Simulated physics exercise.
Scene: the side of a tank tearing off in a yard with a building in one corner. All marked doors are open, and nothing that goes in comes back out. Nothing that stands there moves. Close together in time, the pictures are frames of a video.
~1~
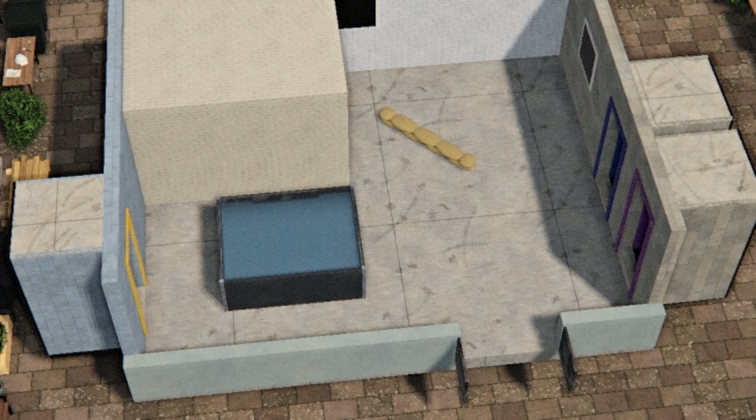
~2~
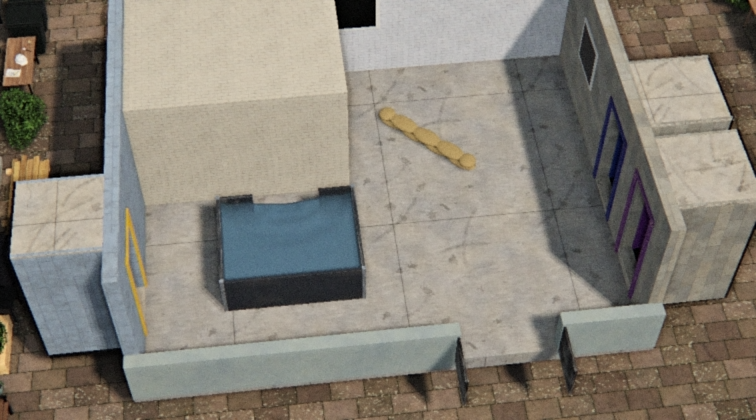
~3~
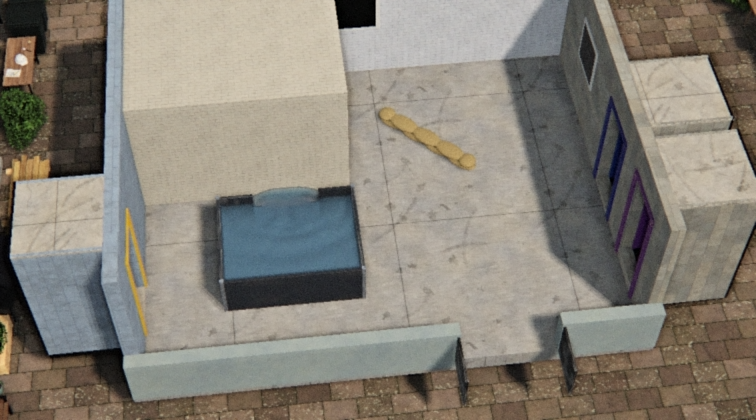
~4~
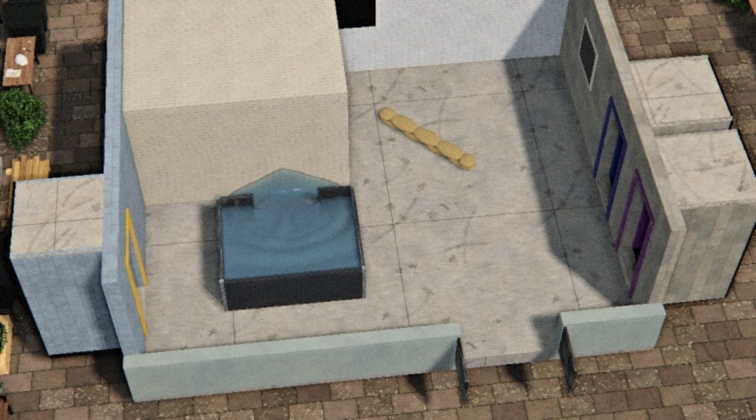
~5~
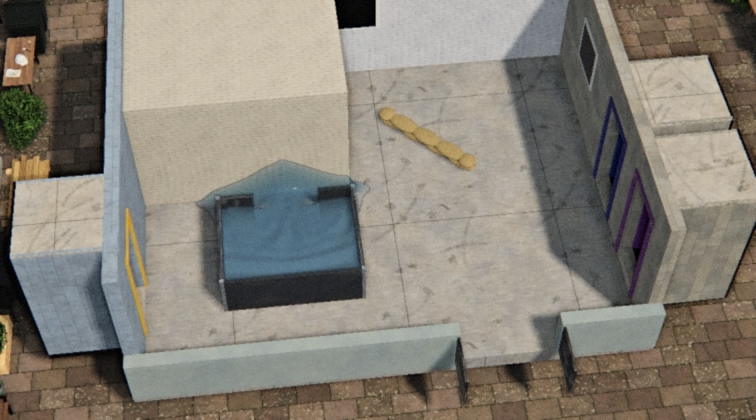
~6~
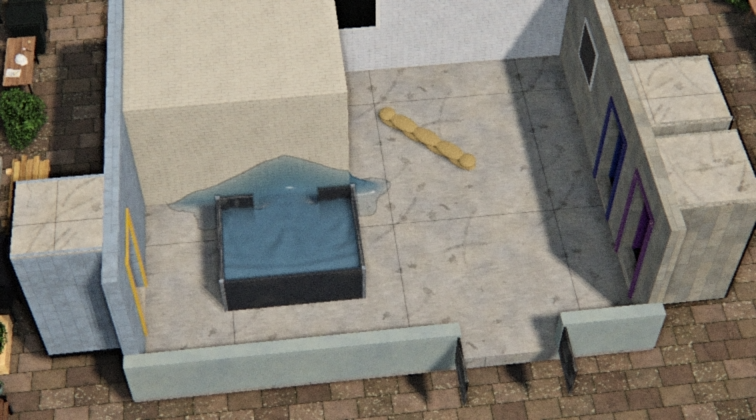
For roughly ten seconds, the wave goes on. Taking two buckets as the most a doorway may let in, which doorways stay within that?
The blue door goes over it, the purple door stays within it, the yellow door goes over it.
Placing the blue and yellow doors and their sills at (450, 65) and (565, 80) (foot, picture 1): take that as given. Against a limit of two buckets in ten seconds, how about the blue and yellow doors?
In short: Blue door stays within it; yellow door stays within it.
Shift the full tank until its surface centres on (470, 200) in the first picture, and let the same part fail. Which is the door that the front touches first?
The door meant here is the door marked blue.
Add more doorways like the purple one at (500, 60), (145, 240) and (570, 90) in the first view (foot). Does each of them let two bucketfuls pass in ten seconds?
Reading them off: Comes out lower, comes out higher, comes out lower.
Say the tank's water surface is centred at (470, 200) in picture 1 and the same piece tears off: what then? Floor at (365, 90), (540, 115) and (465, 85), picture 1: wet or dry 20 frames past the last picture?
First one gets inundated, next one gets inundated, last one gets inundated.
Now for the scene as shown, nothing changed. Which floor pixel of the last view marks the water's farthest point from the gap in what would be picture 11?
I'd point to (473, 179).
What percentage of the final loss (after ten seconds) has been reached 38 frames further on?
I'd say about 35 per cent.
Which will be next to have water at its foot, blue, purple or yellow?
Answer: The yellow door.
A moment on, water covers 20 % of the floor; the blue door not reached, the purple door not reached, the yellow door not reached.
Next, water covers 40 % of the floor; the blue door not reached, the purple door not reached, the yellow door under two buckets in.
Then, water covers 60 % of the floor; the blue door over two buckets in, the purple door wet at the sill, nothing in, the yellow door under two buckets in.
Later, water covers 75 % of the floor; the blue door far over two buckets in, the purple door wet at the sill, nothing in, the yellow door over two buckets in.
In the end, water covers 85 % of the floor; the blue door far over two buckets in, the purple door wet at the sill, nothing in, the yellow door over two buckets in.
